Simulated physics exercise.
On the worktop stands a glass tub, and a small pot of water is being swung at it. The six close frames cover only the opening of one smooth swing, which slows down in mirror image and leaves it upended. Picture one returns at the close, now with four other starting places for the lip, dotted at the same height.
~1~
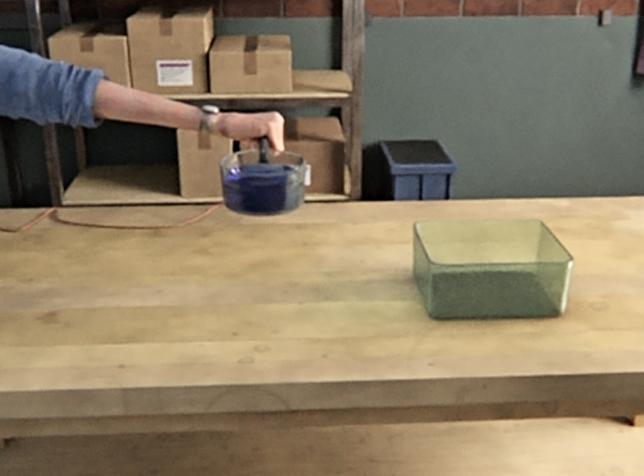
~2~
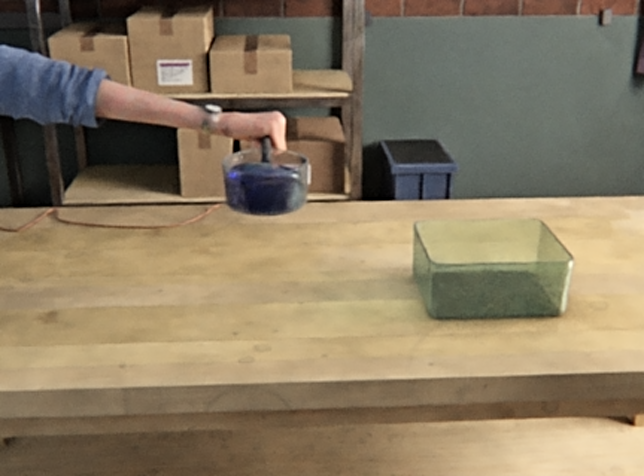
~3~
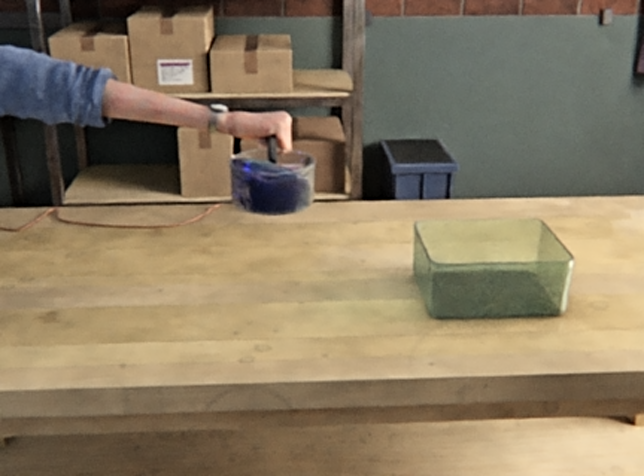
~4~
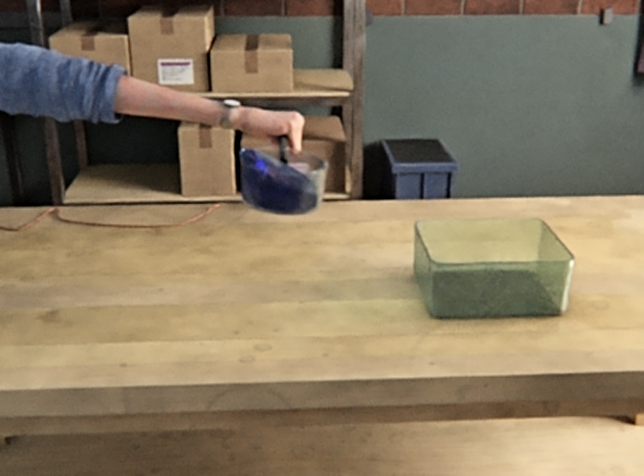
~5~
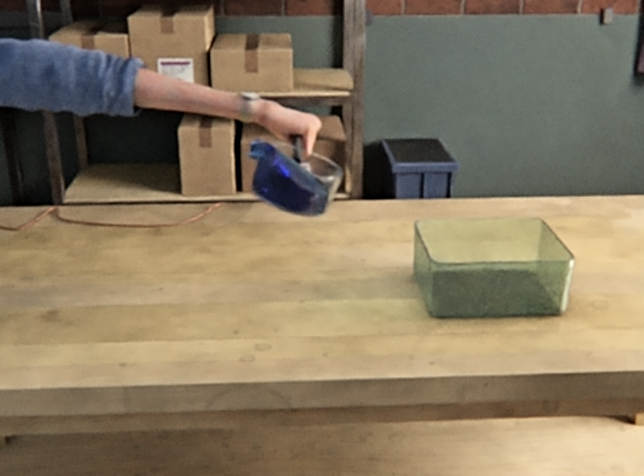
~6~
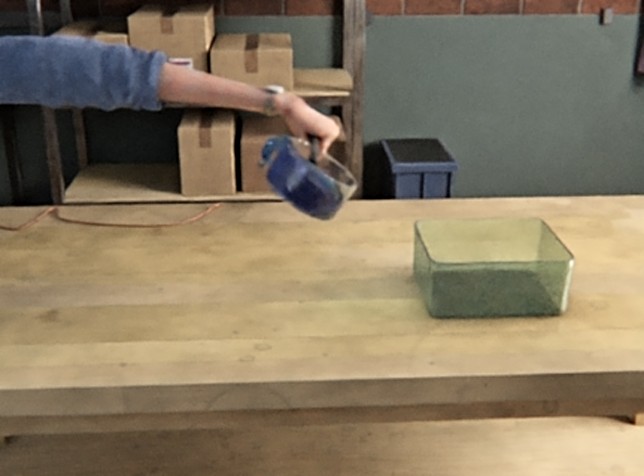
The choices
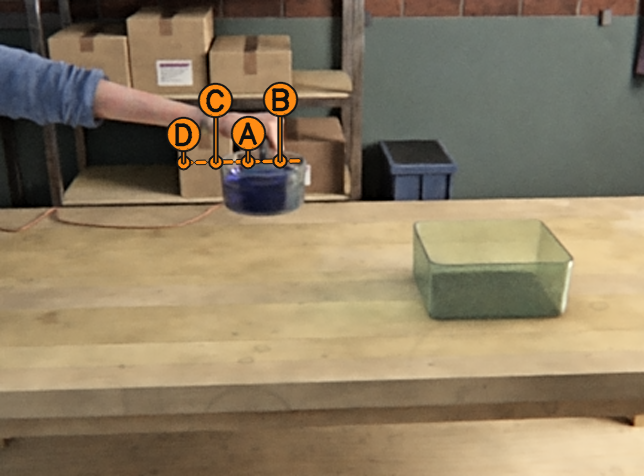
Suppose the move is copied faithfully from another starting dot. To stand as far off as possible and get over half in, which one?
Spot B just does it.
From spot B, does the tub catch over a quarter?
Yes, it does.
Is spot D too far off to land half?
Yes.
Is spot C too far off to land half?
Yes.
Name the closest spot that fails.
A.
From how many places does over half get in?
One.
On the marked copy, A at (248, 161); B at (280, 161); C at (215, 162); D at (183, 162).
Choosing A, about 17 % lands in the tub, 76 % falls short and 7 % goes beside or beyond.
Choosing B, about 70 % lands in the tub, 17 % falls short and 13 % goes beside or beyond.
Choosing C, about 0 % lands in the tub, 95 % falls short and 5 % goes beside or beyond.
Choosing D, about 0 % lands in the tub, 100 % falls short.
